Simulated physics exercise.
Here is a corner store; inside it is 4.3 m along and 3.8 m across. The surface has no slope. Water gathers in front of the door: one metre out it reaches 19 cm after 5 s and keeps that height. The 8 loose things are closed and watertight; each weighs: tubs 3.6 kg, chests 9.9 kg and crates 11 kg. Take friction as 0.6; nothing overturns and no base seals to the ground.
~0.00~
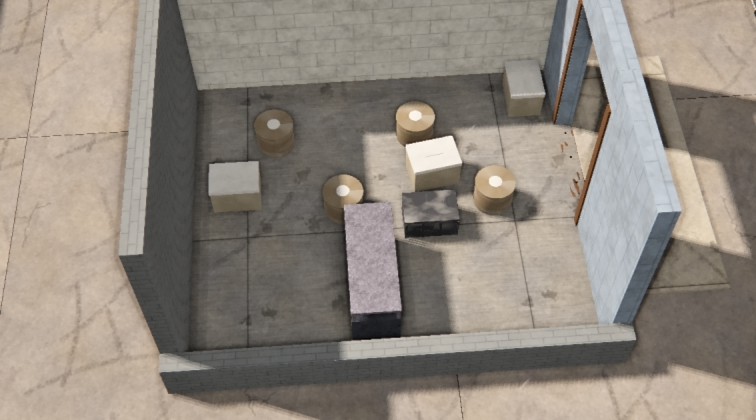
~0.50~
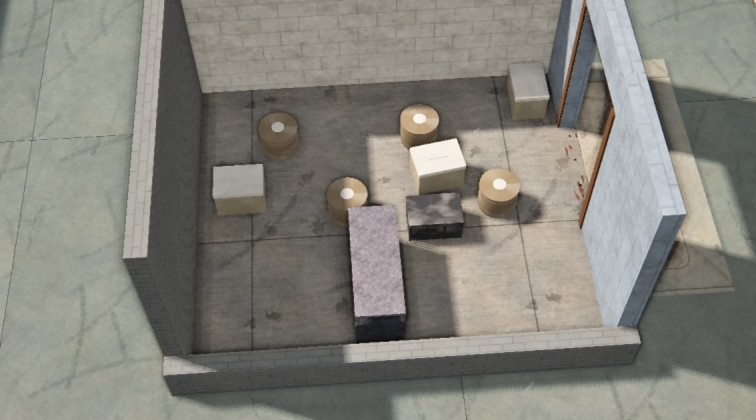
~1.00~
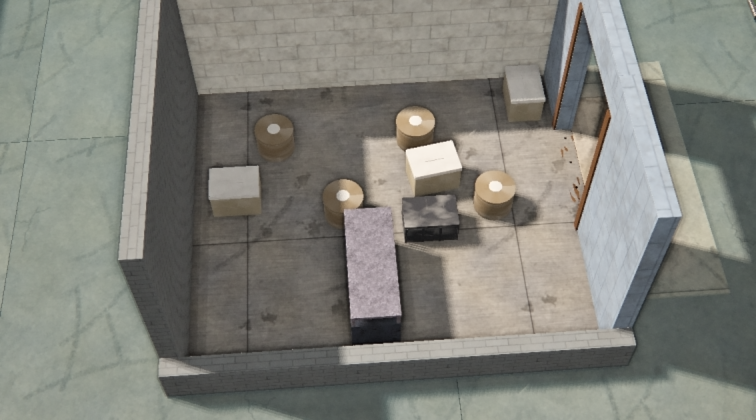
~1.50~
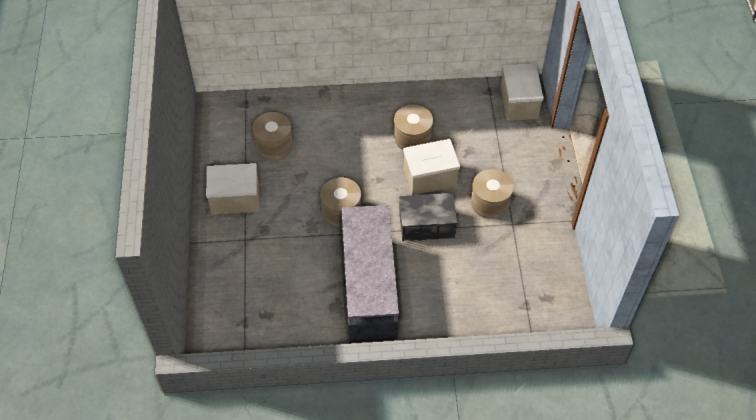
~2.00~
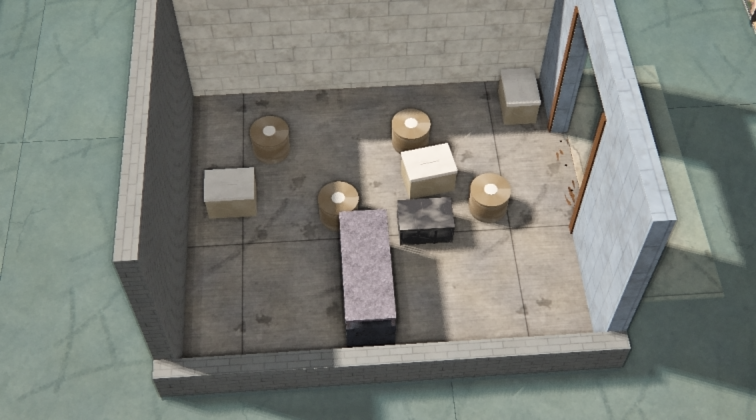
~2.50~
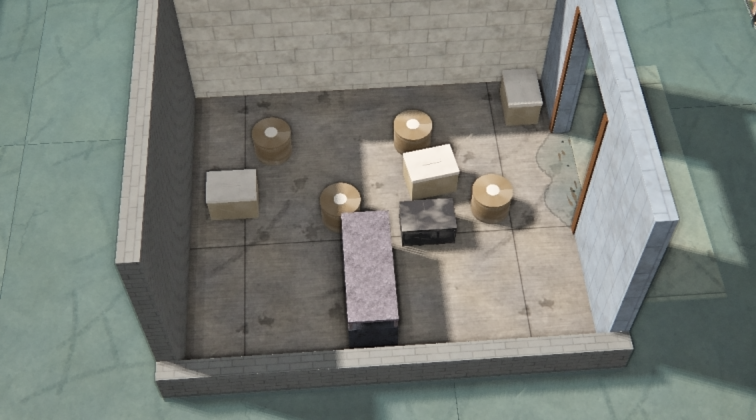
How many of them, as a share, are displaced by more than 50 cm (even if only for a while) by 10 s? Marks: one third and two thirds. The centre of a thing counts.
That comes to two thirds or above.
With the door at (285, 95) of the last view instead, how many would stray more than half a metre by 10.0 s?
Then 5.
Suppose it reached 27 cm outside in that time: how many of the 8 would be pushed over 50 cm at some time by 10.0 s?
Then 7.
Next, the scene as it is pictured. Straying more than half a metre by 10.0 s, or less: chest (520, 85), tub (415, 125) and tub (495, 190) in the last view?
In that order: Less, over, more.
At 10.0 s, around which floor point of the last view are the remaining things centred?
Near (337, 209).
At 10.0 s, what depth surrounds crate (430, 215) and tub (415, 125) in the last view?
Roughly 7 and 13 cm.
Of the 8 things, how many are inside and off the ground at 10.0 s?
At that moment 7.
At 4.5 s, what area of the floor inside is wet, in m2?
Some 3.5 m2.
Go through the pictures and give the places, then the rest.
In the first frame, a tub at (343, 191), on the bottom; a chest at (525, 78) rests on the ground; 0.0 m2 under water; 0 of 8 have shifted.
In the second frame, a tub at (347, 194), on the bottom; a chest at (529, 80), on the bottom; 0.0 m2 under water; 0 of 8 have shifted.
In the third frame, a tub at (343, 196), on the bottom; a chest at (525, 83), on the bottom; water covers 0.0 m2; 0 of 8 have shifted.
In the fourth frame, a tub at (341, 194), on the bottom; a chest at (523, 81) rests on the ground; water covers 0.0 m2; 0 of 8 have shifted.
In the fifth frame, a tub at (338, 198), on the bottom; a chest at (521, 86) rests on the ground; 0.0 m2 under water; 0 of 8 have shifted.
In the sixth frame, a tub at (340, 199), on the bottom; a chest at (522, 86) rests on the ground; 0.2 m2 under water; 0 of 8 have shifted.
After 3.5 s 0 of 8 are over 50 cm from their spots; 0 afloat.
After 4.5 s 0 of 8 are over 50 cm from their spots; 1 afloat.
After 7.0 s 4 of 8 are over 50 cm from their spots; 4 afloat.
After 10.0 s 6 of 8 are over 50 cm from their spots, and 6 have been at some point; 7 afloat.
